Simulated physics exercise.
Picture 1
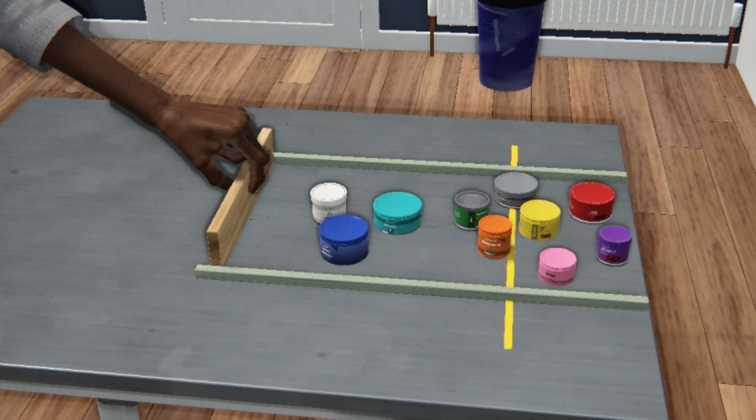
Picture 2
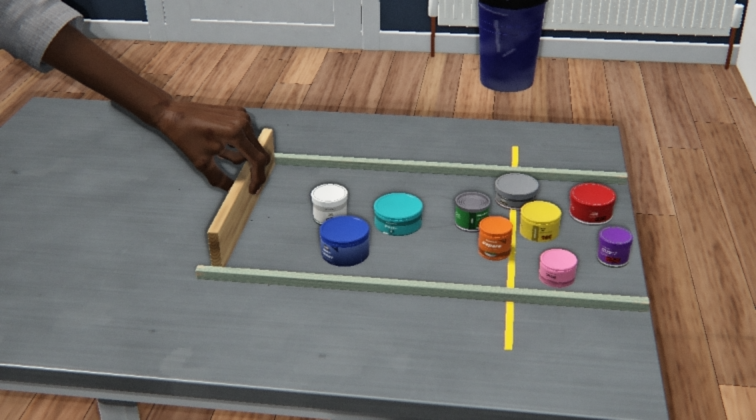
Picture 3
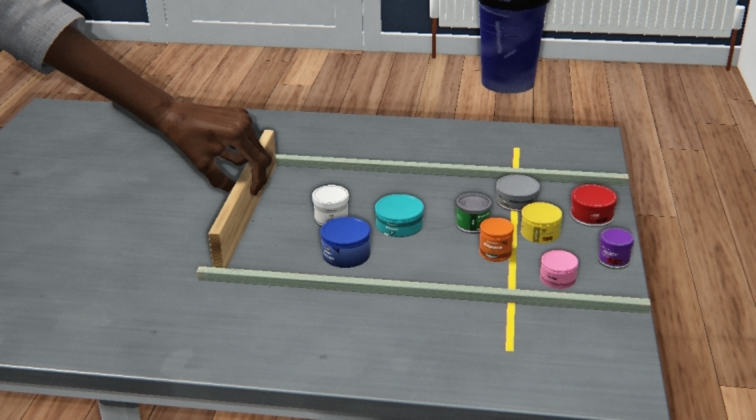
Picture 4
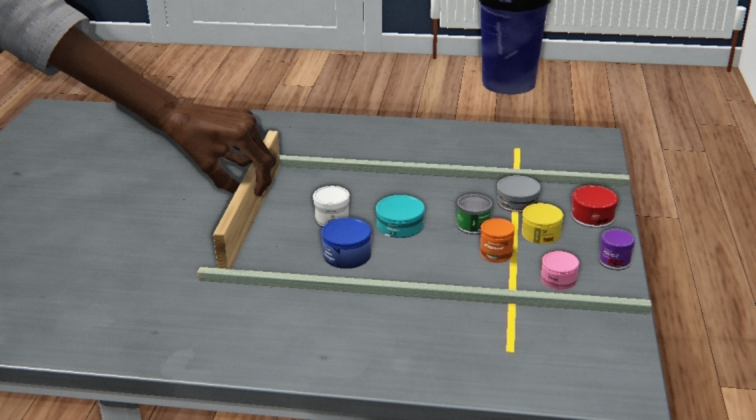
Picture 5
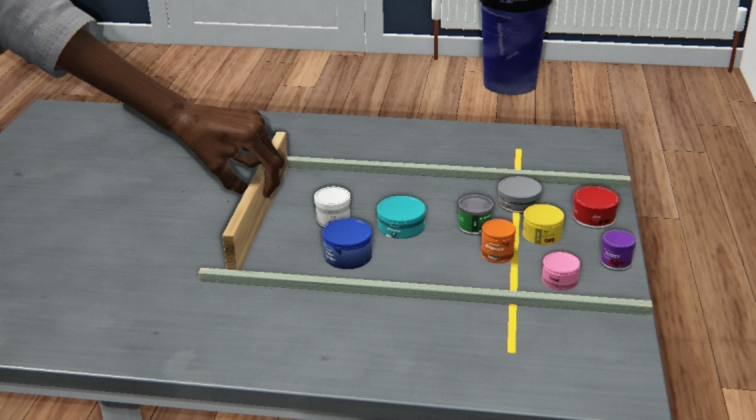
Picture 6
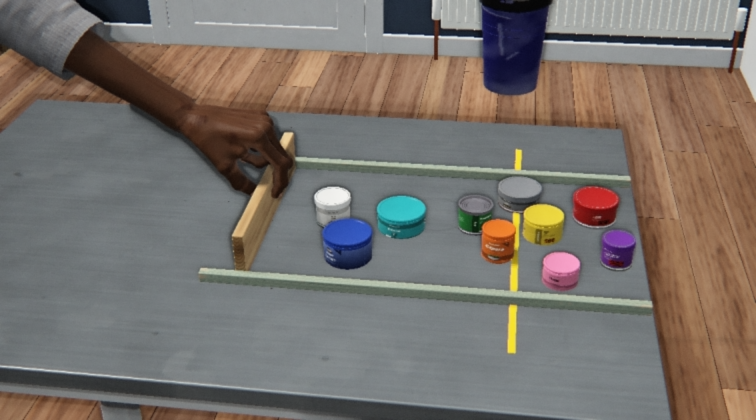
A hand holding a wooden board upright on a grey table, then sliding it slightly right towards colourful pots between two strips.
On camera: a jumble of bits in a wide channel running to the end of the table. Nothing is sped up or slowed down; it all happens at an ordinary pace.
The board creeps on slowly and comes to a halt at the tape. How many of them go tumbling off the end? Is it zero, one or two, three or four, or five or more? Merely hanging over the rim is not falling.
It will be zero.
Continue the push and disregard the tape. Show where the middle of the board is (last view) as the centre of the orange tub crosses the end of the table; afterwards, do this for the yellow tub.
The middle is at (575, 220) when it's the orange tub, and at (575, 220) when it's the yellow tub.
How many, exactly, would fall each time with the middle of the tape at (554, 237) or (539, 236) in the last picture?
Counts: 1, 0.
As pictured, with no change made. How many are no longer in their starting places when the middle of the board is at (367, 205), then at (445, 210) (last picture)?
At the first spot the count is 3, and at the second it is 5.
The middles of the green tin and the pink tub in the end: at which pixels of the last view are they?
In the last view, the middles sit near (553, 211) and near (604, 285).
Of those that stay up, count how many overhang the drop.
Answer: 0.
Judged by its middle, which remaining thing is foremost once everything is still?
The purple pot ends nearest.
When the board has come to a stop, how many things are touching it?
At rest, 3 are in contact.
Soon after, none off yet; purple pot at rest near (618, 251); red tin at rest near (595, 208); pink tub at rest near (561, 272).
In the end, the number that fall off is zero.
